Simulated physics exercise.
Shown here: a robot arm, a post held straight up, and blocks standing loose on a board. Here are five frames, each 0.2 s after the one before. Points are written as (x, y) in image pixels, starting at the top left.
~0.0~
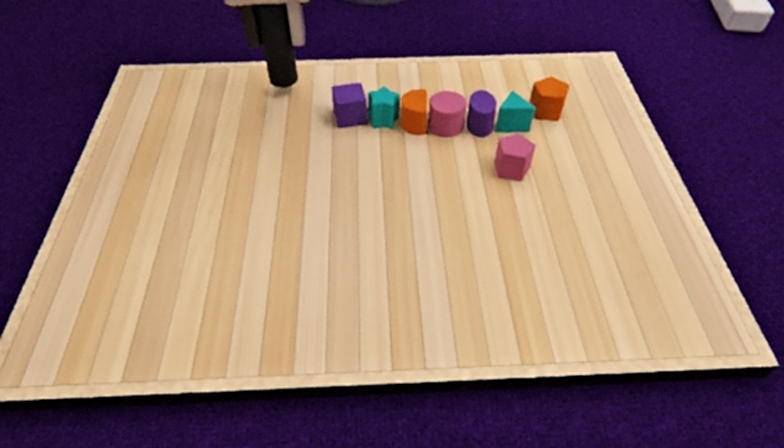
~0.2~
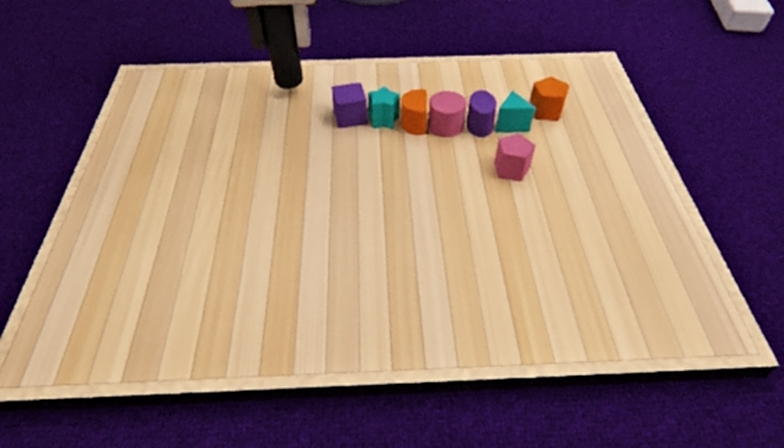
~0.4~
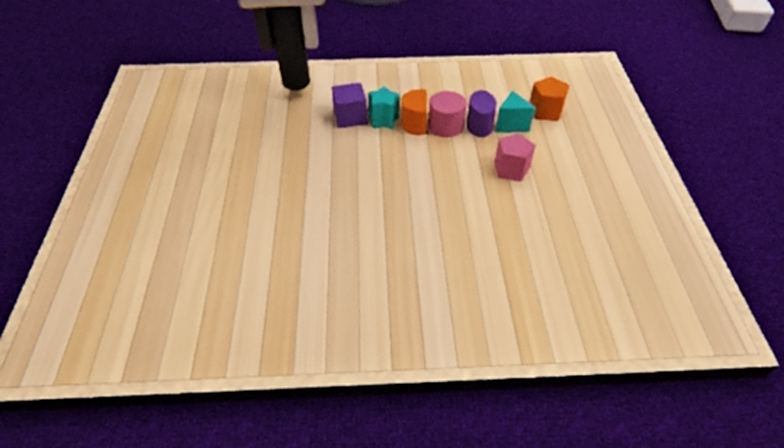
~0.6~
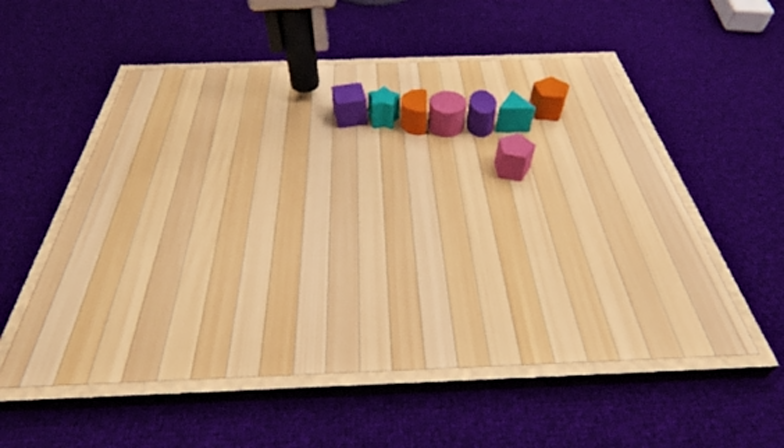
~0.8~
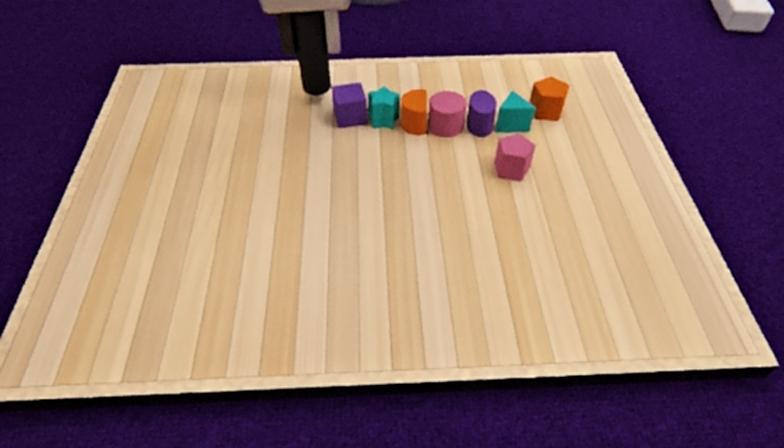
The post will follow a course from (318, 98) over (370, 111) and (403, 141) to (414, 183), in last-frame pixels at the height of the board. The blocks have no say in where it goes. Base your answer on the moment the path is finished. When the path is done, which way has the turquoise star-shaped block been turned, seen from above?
Looking down on the board, it turns counter-clockwise.
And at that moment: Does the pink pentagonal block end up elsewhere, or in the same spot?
The pink pentagonal block is left alone.
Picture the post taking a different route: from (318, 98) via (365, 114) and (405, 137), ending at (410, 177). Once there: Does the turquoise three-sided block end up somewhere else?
Final answer: Yes.
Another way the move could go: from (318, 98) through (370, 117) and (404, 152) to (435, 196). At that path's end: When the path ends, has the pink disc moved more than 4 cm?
No - that is not the case.
The first path, step by step. One third of the way, post at (369, 100); purple square at (362, 107); turquoise star-shaped block at (393, 98), turned 15° anticlockwise; orange half-round block at (420, 100).
Two thirds of the way, post at (403, 130); purple square at (366, 115), turned 75° clockwise; turquoise star-shaped block at (427, 129), turned 20° anticlockwise; orange half-round block at (457, 121), turned 45° anticlockwise; pink disc at (477, 107); purple oval at (508, 99), turned 20° clockwise.
At the end, post at (415, 172); purple square at (366, 115), turned 75° clockwise; turquoise star-shaped block at (443, 147), turned 75° anticlockwise; orange half-round block at (457, 121), turned 45° anticlockwise; pink disc at (477, 107); purple oval at (508, 99), turned 20° clockwise; pink pentagonal block in place.
